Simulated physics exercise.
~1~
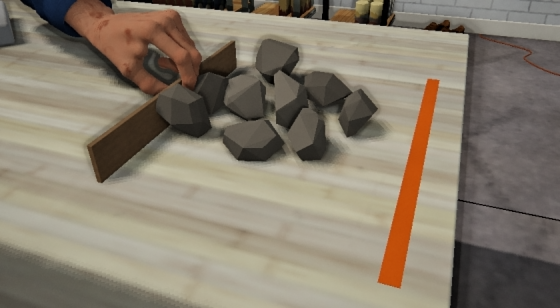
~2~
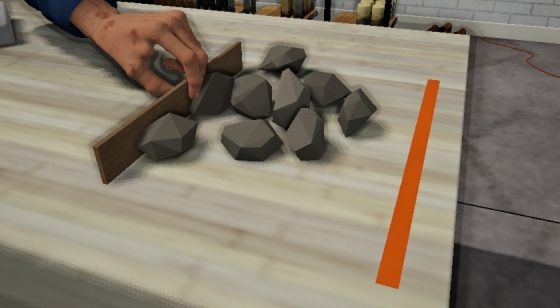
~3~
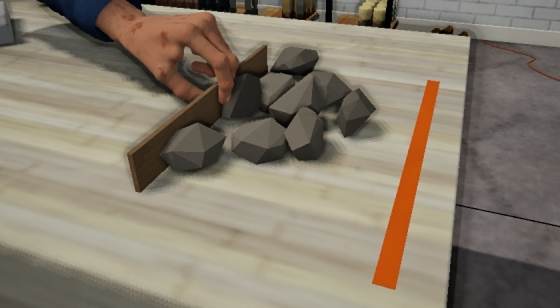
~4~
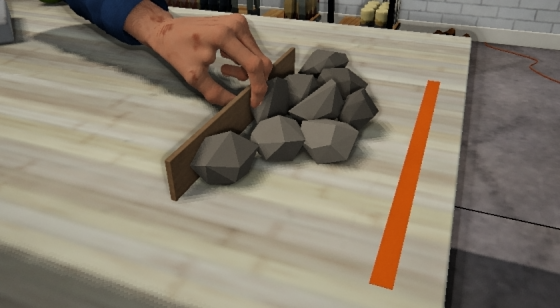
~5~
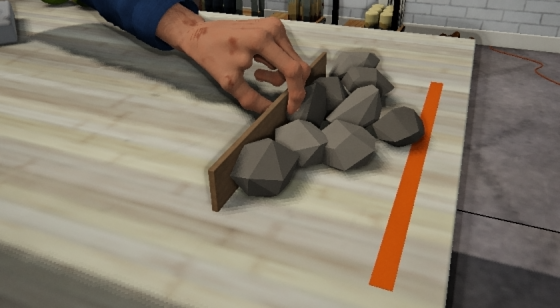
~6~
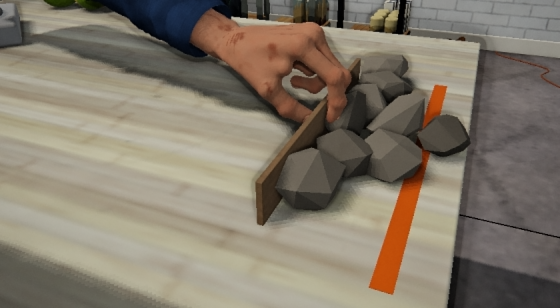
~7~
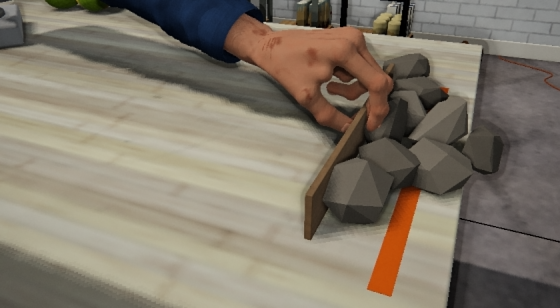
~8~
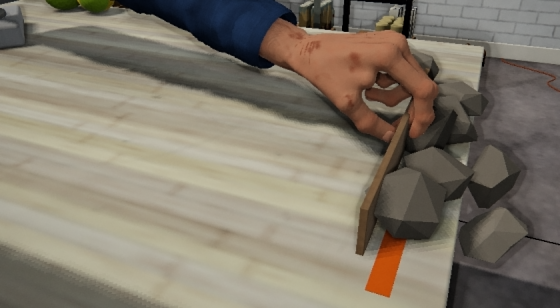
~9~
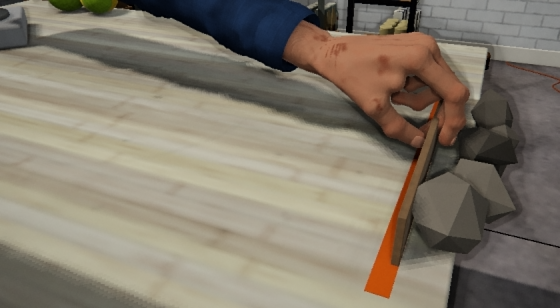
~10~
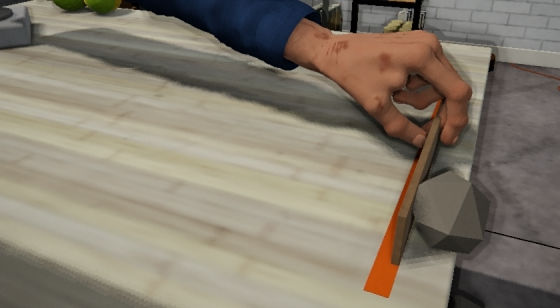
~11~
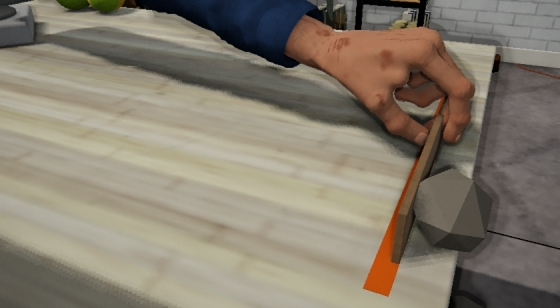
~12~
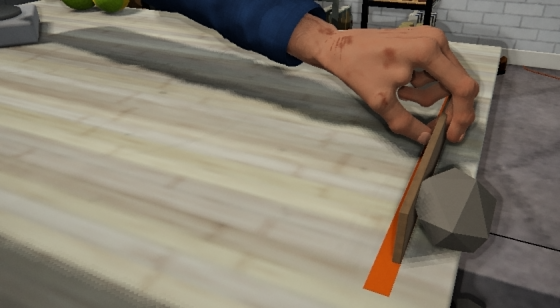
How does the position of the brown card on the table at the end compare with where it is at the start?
At the start the card stands on the left side of the grey lumps, well away from the orange tape. By the end it is far to the right, standing at the tape near the table's edge.
